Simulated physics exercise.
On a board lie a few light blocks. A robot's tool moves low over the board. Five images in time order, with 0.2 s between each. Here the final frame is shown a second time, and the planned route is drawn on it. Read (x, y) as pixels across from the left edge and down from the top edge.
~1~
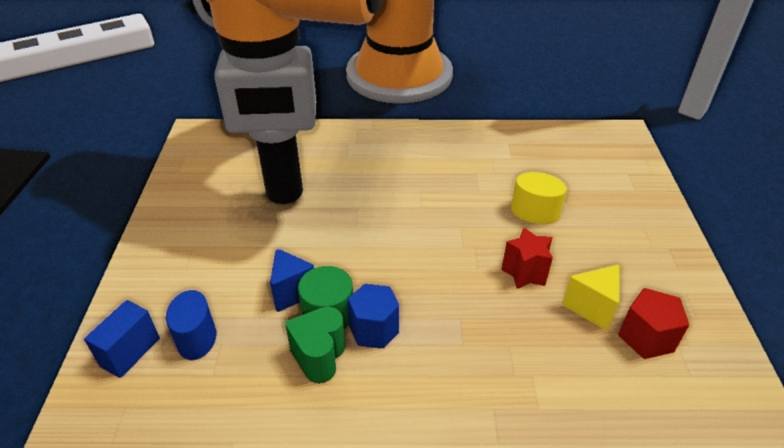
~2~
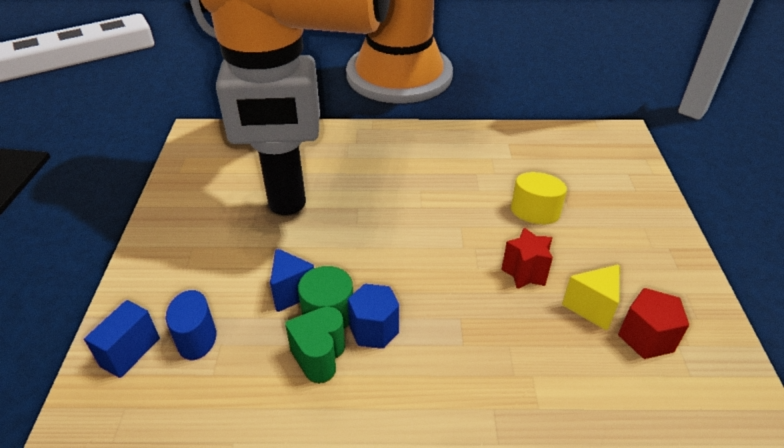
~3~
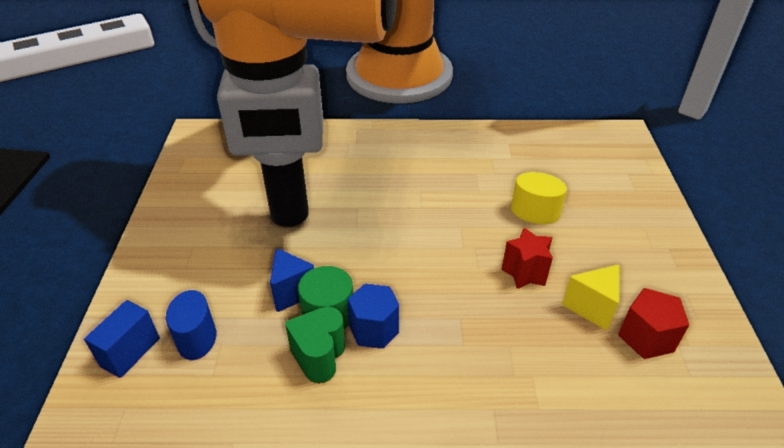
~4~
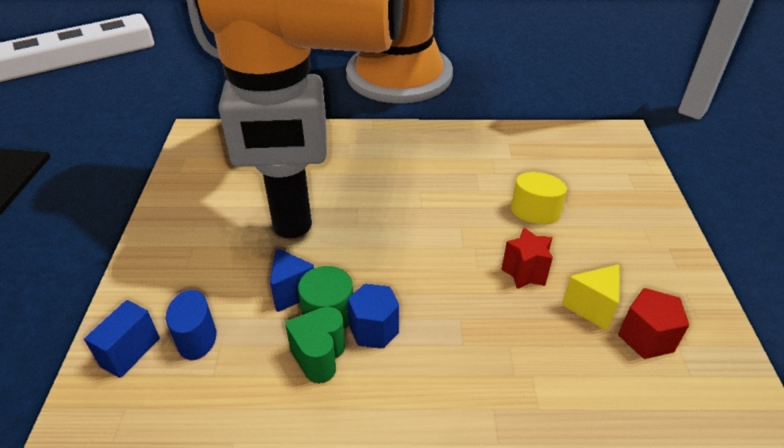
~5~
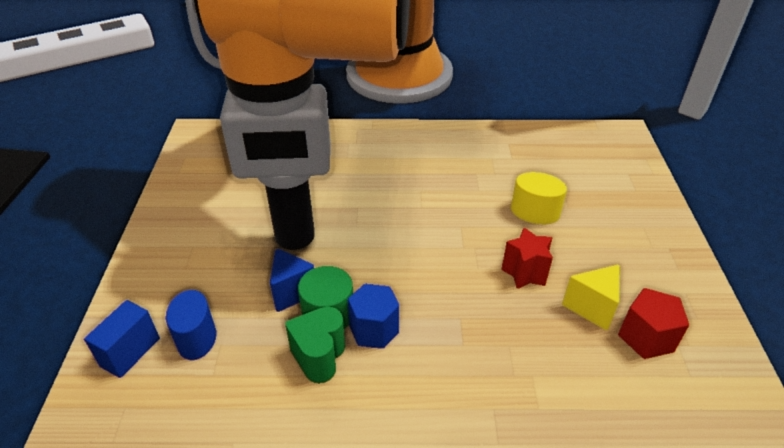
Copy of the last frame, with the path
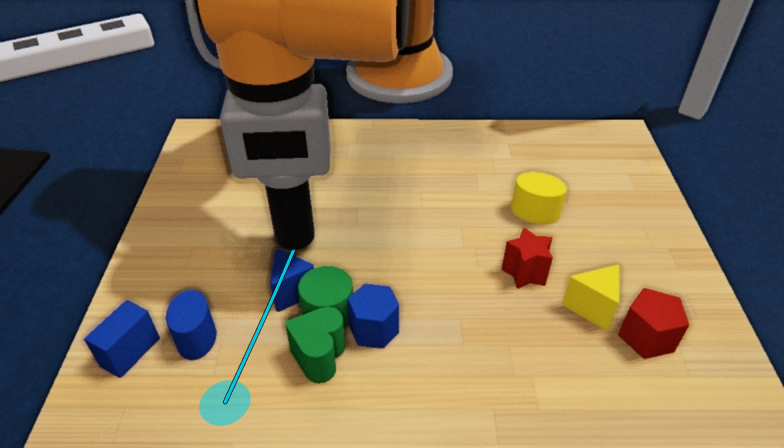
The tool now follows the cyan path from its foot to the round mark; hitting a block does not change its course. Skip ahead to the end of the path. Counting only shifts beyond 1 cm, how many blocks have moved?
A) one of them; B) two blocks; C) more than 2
B
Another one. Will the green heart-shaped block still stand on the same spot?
I expect not.
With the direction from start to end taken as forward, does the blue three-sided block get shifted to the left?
It seems so.
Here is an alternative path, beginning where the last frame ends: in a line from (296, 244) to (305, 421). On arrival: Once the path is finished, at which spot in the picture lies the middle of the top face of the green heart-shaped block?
I expect it at (352, 397).
The line goes in a line from (296, 244) to (225, 402).
The first path, step by step. One third of the way, tool at (275, 281); blue three-sided block at (284, 286), turned 60° anticlockwise; green circular block at (328, 287).
Two thirds of the way, tool at (251, 335); blue three-sided block at (284, 323), turned 110° anticlockwise; green heart-shaped block at (328, 343); green circular block at (328, 287).
At the end, tool at (222, 395); blue oval unmoved; blue three-sided block at (284, 323), turned 110° anticlockwise; green heart-shaped block at (328, 343); green circular block at (328, 287).
